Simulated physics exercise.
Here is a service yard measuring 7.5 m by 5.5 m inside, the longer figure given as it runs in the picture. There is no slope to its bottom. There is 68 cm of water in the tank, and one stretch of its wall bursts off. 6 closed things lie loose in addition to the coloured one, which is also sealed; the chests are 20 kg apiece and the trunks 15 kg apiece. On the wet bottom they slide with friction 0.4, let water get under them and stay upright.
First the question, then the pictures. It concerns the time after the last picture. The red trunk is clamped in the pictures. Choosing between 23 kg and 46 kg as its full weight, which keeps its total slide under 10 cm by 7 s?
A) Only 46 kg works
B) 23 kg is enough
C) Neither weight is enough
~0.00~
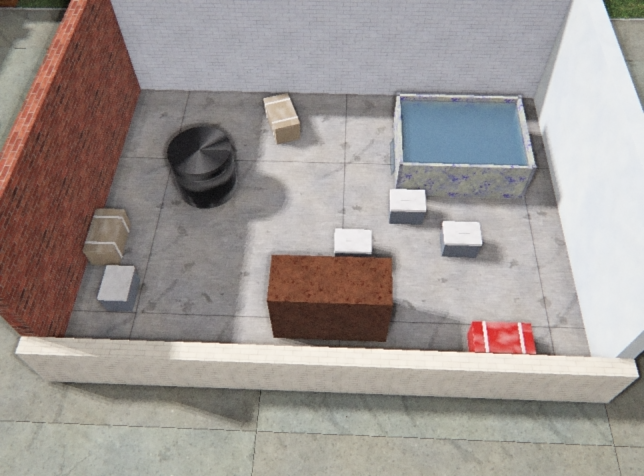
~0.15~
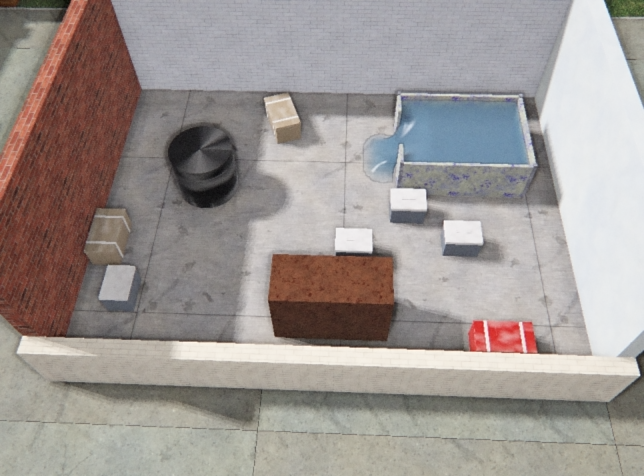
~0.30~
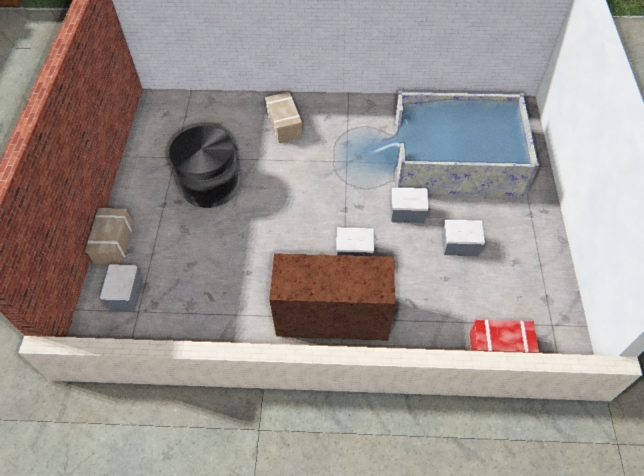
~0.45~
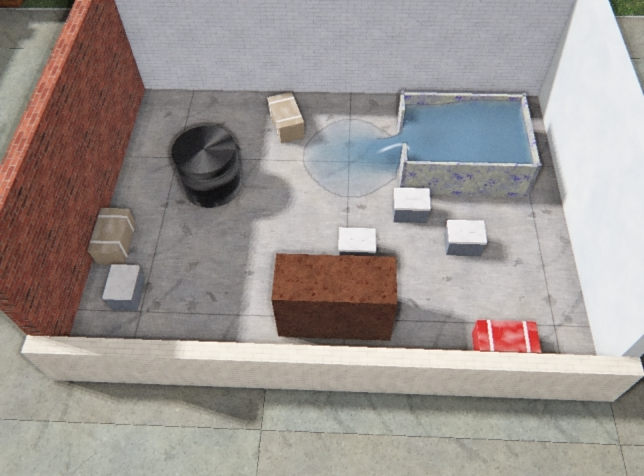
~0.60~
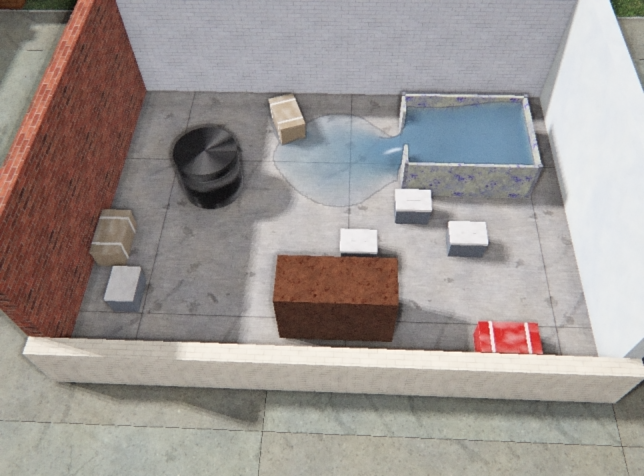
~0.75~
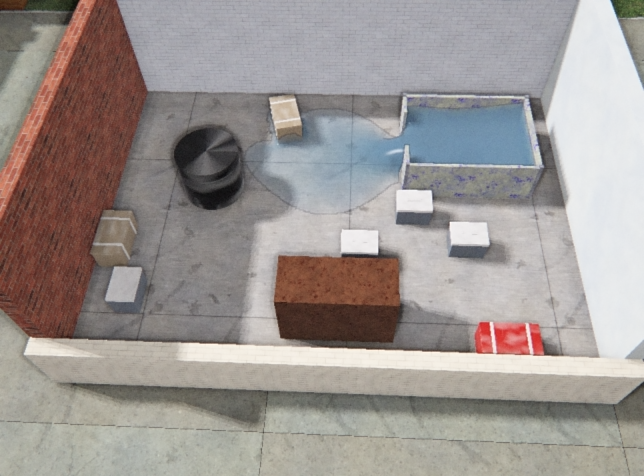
The answer is B.
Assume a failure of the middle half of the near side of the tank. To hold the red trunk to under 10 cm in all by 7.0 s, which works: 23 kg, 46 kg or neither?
Result: Neither option succeeds.
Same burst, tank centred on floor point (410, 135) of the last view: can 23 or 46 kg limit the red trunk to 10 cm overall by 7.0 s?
In that case, simply put, the lighter one does it.
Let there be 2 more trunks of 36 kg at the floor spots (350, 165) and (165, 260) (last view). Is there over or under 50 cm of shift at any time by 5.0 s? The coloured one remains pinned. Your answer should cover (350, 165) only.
It is past it.
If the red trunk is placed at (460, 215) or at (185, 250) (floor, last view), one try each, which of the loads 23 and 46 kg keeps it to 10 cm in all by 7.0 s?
Well, the little one does for the first, nothing does it for the second.
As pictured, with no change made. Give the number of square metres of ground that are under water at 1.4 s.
Wet: Near 15 m2.
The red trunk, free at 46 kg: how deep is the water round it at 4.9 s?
0 cm, roughly.
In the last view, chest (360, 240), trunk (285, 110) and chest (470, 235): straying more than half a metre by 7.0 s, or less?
Order as listed: Below threshold / above threshold / below threshold.
After 1.4 s the red trunk would be 0 cm from its start with 23 kg and 0 cm from its start with 46 kg; 0 cm of water round it then.
After 3.1 s the red trunk would be 0 cm from its start with 23 kg and 0 cm from its start with 46 kg; 0 cm of water round it then.
After 4.9 s the red trunk would be 0 cm from its start with 23 kg and 0 cm from its start with 46 kg; 0 cm of water round it then.
After 7.0 s the red trunk would be 0 cm from its start with 23 kg and 0 cm from its start with 46 kg; 2 cm of water round it then.
